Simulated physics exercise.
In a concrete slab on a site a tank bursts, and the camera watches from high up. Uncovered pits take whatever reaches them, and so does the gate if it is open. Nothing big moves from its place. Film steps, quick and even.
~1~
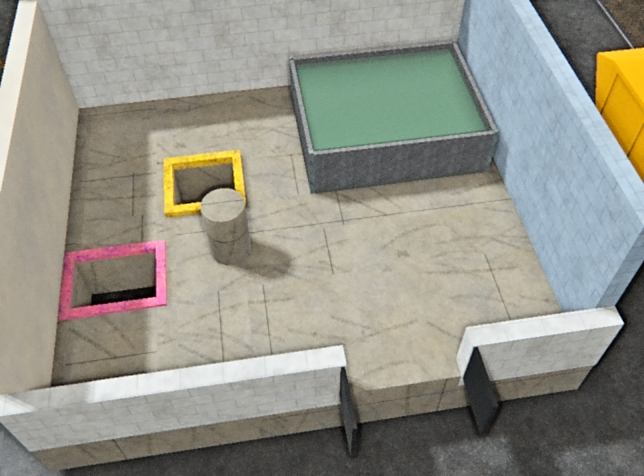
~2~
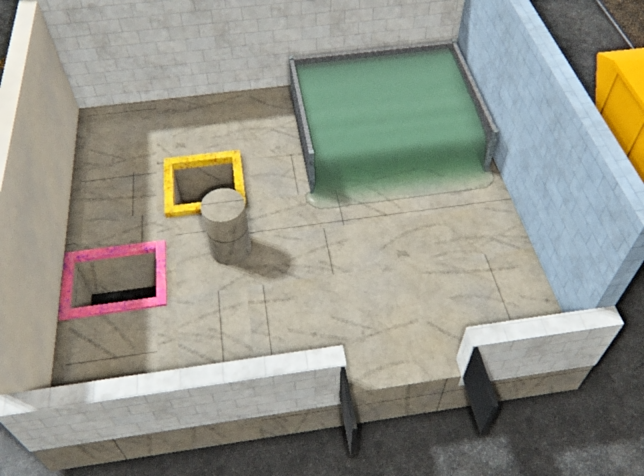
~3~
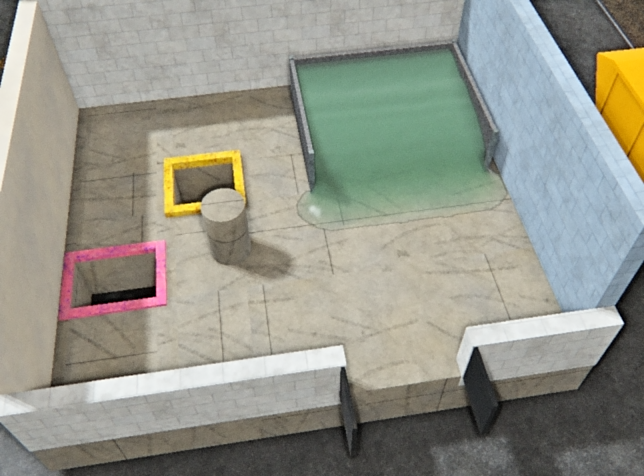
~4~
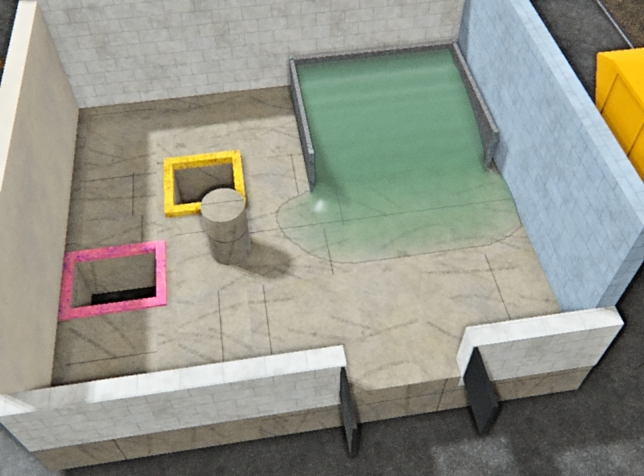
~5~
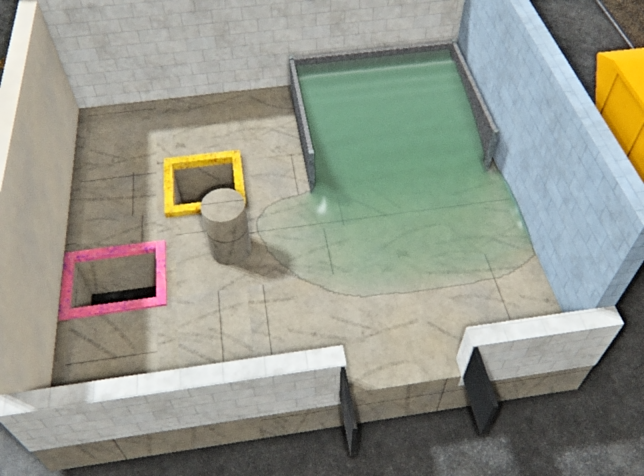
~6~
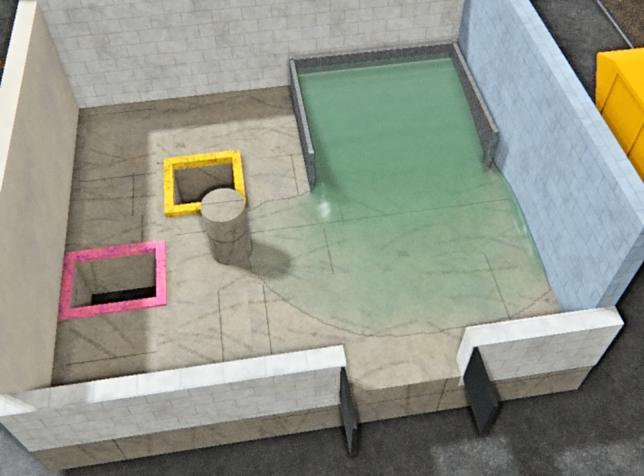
A grey-walled tank of green water stands at the back right of a walled concrete slab, seen from high above by a still camera. A yellow-framed opening and a pink-framed one lie to the left near a short round pillar, with a blue wall at right and a gap in the low front wall. The tank's front gives way, and water pours forward, spreading widely across the floor toward the viewer.
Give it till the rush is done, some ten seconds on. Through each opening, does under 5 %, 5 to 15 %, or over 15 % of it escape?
One by one: The gate swallows beyond fifteen per cent. The yellow pit swallows below five per cent. The pink pit swallows beyond fifteen per cent.
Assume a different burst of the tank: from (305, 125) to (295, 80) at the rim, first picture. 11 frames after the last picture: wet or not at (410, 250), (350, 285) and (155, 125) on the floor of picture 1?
The first would be still unwetted, the second still unwetted and the third drenched.
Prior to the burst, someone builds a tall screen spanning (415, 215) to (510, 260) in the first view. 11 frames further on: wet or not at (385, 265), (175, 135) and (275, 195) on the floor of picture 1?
As listed: Under water, free of water, free of water.
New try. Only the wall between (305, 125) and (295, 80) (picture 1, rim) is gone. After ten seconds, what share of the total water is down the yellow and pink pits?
I'd say the yellow pit gets around 20 percent and the pink pit around 25 percent.
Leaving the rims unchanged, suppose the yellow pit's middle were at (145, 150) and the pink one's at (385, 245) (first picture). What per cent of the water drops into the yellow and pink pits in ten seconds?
Per cent, approx.: Yellow 0, pink 40.
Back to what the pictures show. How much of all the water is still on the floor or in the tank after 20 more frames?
Near 78 in a hundred.
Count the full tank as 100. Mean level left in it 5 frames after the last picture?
Roughly 50 per cent.
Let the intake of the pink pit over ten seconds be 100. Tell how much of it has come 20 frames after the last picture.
Share by then: 0 in a hundred.
A moment on, water covers 45 % of the floor; the gate 3 %, the yellow pit 0 %, the pink pit 0 %.
Next, water covers 50 % of the floor; the gate 12 %, the yellow pit 0 %, the pink pit 0 %.
Then, water covers 55 % of the floor; the gate 22 %, the yellow pit 0 %, the pink pit 0 %.
Later, water covers 75 % of the floor; the gate 29 %, the yellow pit 0 %, the pink pit 10 %.
In the end, water covers 95 % of the floor; the gate 32 %, the yellow pit 0 %, the pink pit 20 %.
